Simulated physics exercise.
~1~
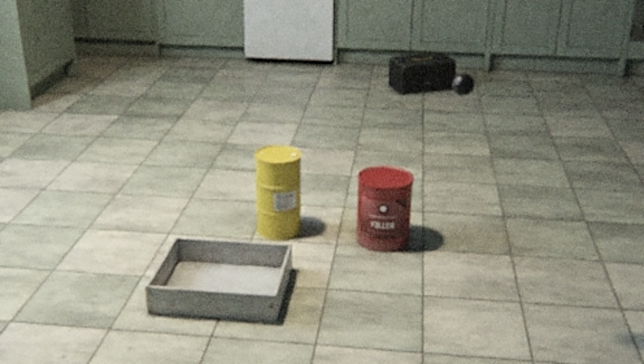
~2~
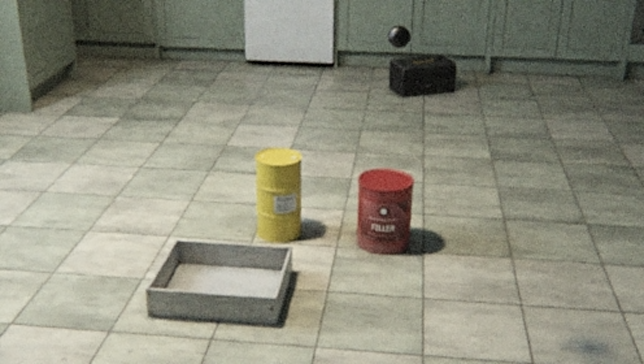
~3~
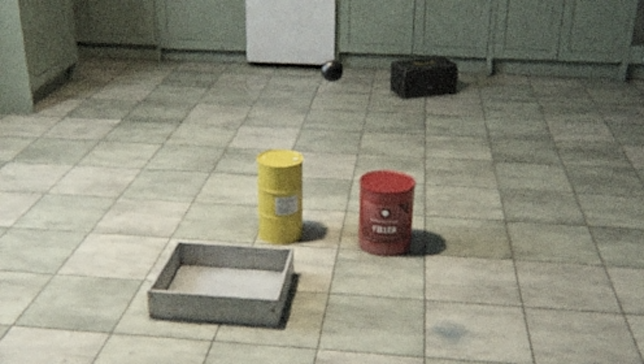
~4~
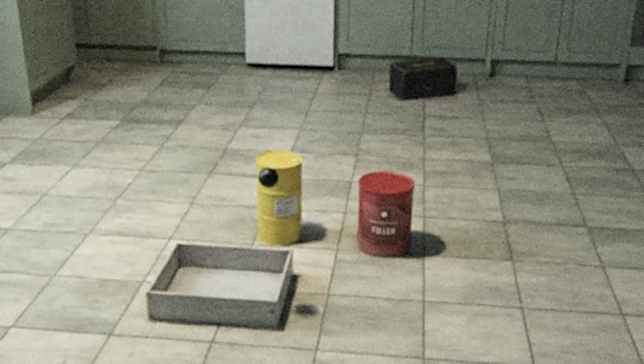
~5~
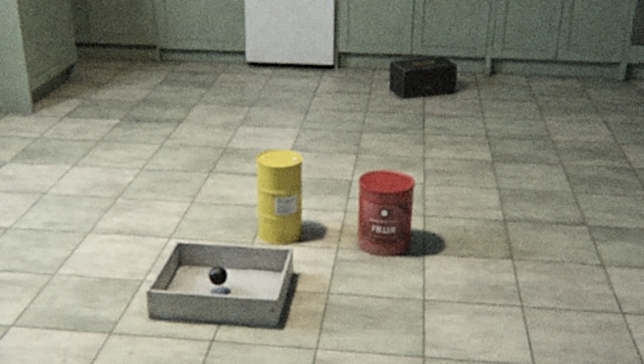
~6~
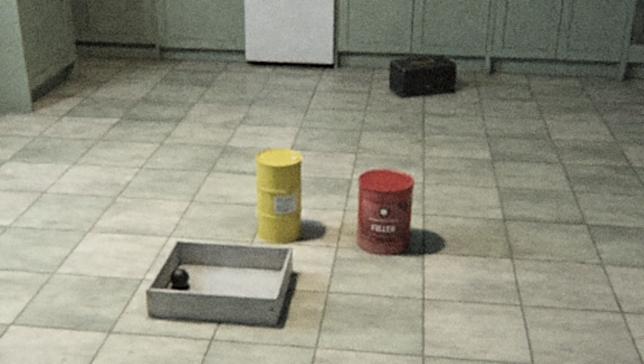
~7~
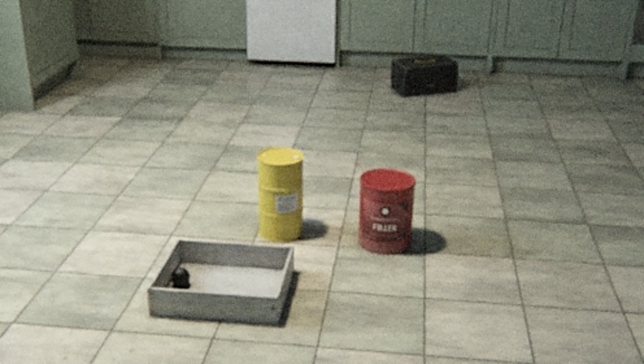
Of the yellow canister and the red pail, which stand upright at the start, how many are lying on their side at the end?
None of them are lying on their side at the end. Both the yellow canister and the red pail are still standing upright.
